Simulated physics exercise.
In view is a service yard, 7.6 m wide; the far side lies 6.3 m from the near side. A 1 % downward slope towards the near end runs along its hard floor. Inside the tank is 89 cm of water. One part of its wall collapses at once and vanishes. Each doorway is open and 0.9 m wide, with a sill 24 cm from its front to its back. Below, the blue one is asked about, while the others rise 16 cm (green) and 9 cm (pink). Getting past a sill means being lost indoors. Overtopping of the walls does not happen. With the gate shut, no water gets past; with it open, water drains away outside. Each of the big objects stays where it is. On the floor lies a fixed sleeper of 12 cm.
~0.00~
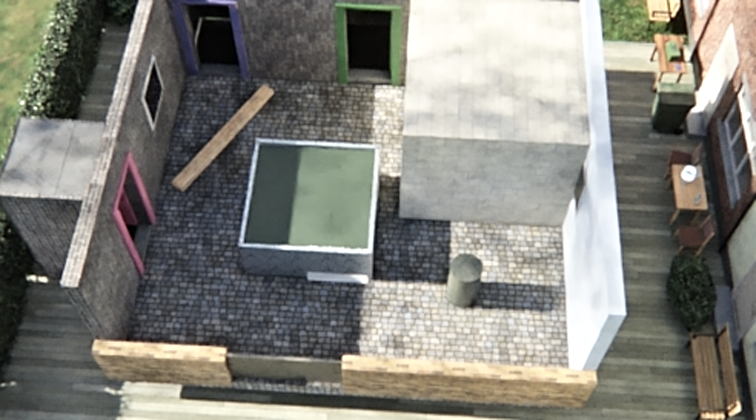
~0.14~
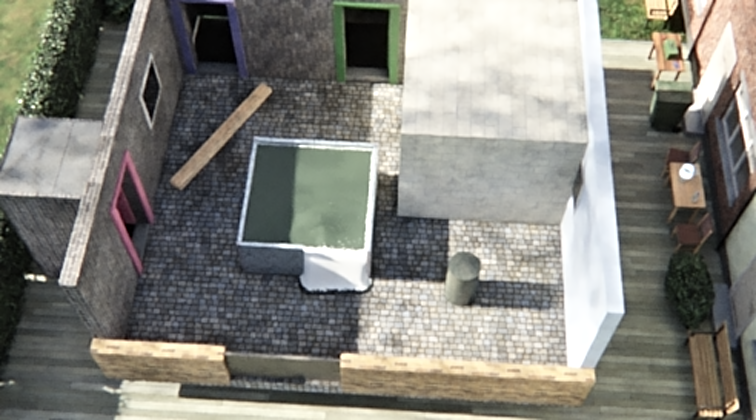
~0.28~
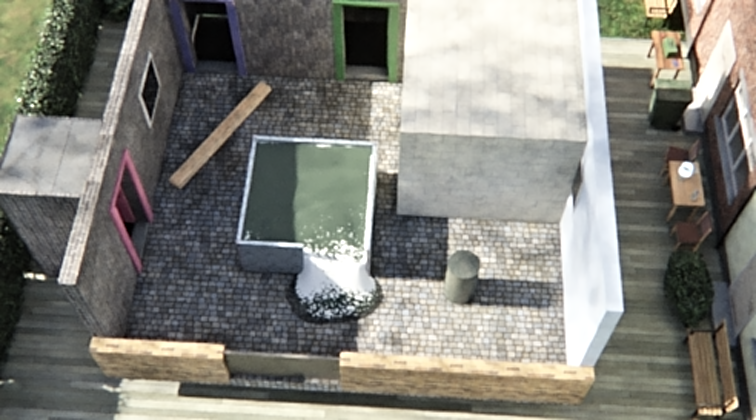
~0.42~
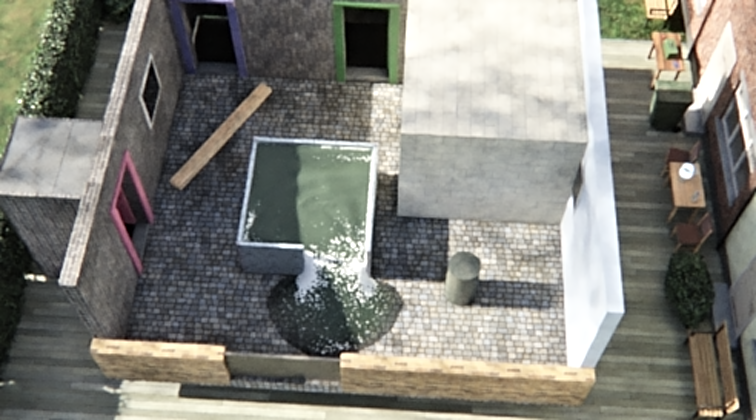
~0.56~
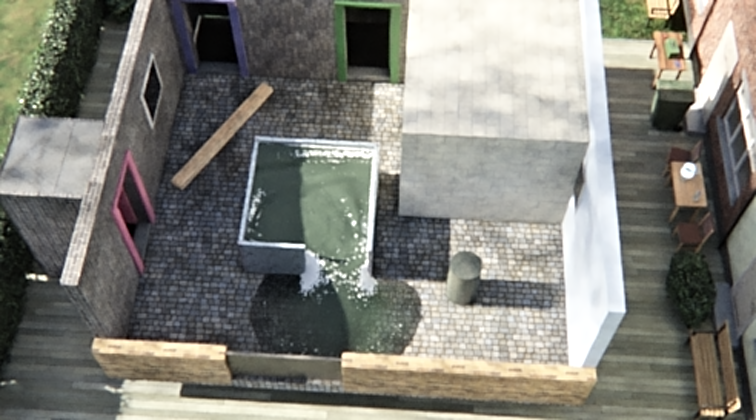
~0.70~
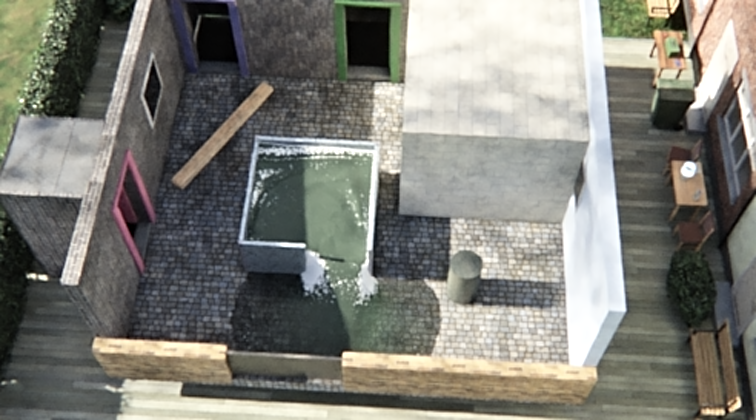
A walled yard held a square tank of still green water until part of its near wall vanished, and water poured out, foaming, and spread in a widening dark pool across the paving toward the near wall.
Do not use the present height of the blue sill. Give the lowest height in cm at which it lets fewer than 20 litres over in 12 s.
Roughly 6 cm.
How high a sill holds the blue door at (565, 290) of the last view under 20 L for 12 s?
18 cm.
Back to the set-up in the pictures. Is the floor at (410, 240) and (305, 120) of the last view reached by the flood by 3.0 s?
Untouched, untouched.
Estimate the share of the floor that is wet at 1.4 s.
Wet: Close to 20 %.
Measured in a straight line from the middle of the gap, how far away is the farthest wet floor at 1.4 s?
Roughly 4.2 m from the gap.
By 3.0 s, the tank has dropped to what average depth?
It averages near 40 cm.
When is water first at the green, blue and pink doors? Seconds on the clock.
Front times - green: 6.0 s, blue: 4.0 s, pink: 2.2 s.
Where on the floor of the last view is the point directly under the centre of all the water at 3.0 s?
I'd say around (343, 277).
After 1.4 s water covers 20 % of the floor, deepest (58 cm) near (335, 361); it has not reached the blue door.
After 3.0 s water covers 50 % of the floor, deepest (44 cm) near (562, 227); it has not reached the blue door.
After 12.0 s water covers 95 % of the floor, deepest (18 cm) near (366, 373); 10 cm at the blue door, 2 litres in over its 9 cm sill.
At the blue door as built, the water arrived by 4.2 s and peaked near 11 cm at 11.6 s.
With a sill of 5.5 cm, 29 litres would have come in within the 12 s; with 7.5 cm, 7 litres. So under 20 litres takes about 6 cm.
